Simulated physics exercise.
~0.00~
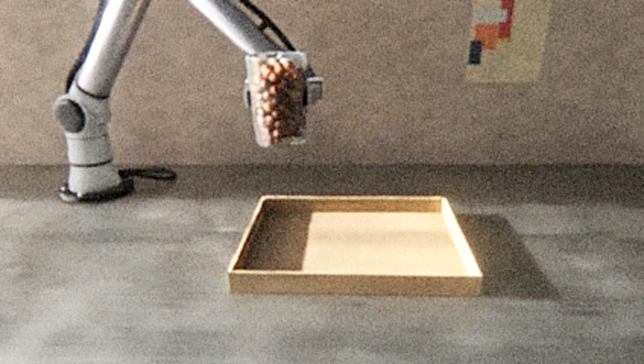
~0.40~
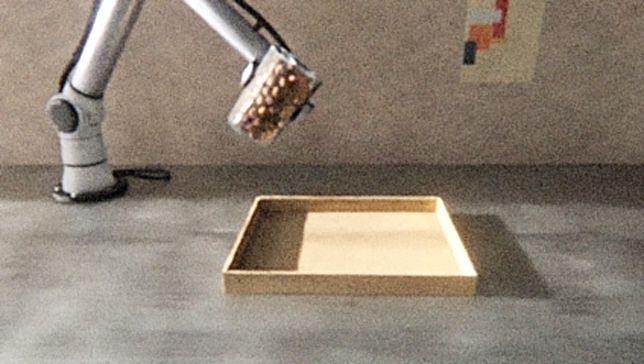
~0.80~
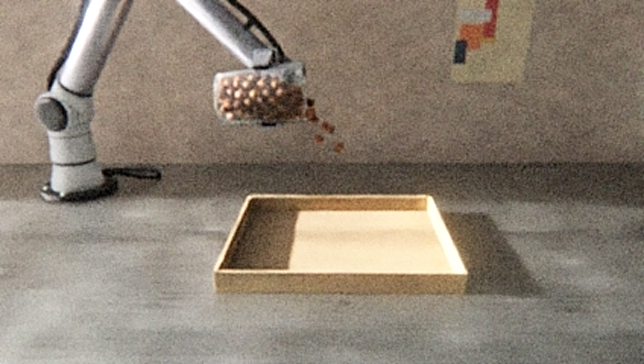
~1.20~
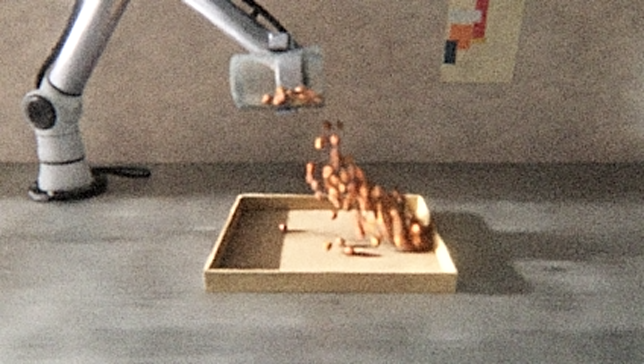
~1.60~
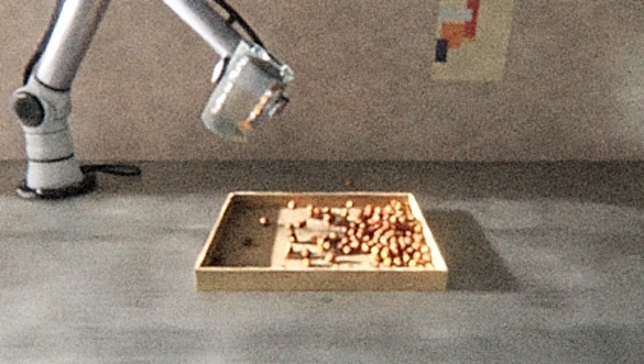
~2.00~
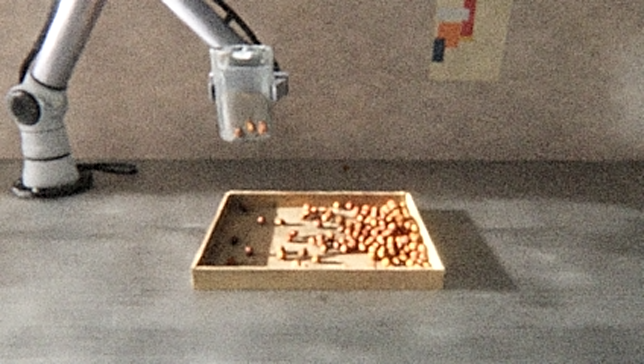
Above a gray table, a robot arm tips a clear cup, pouring most hazelnuts into a tray.
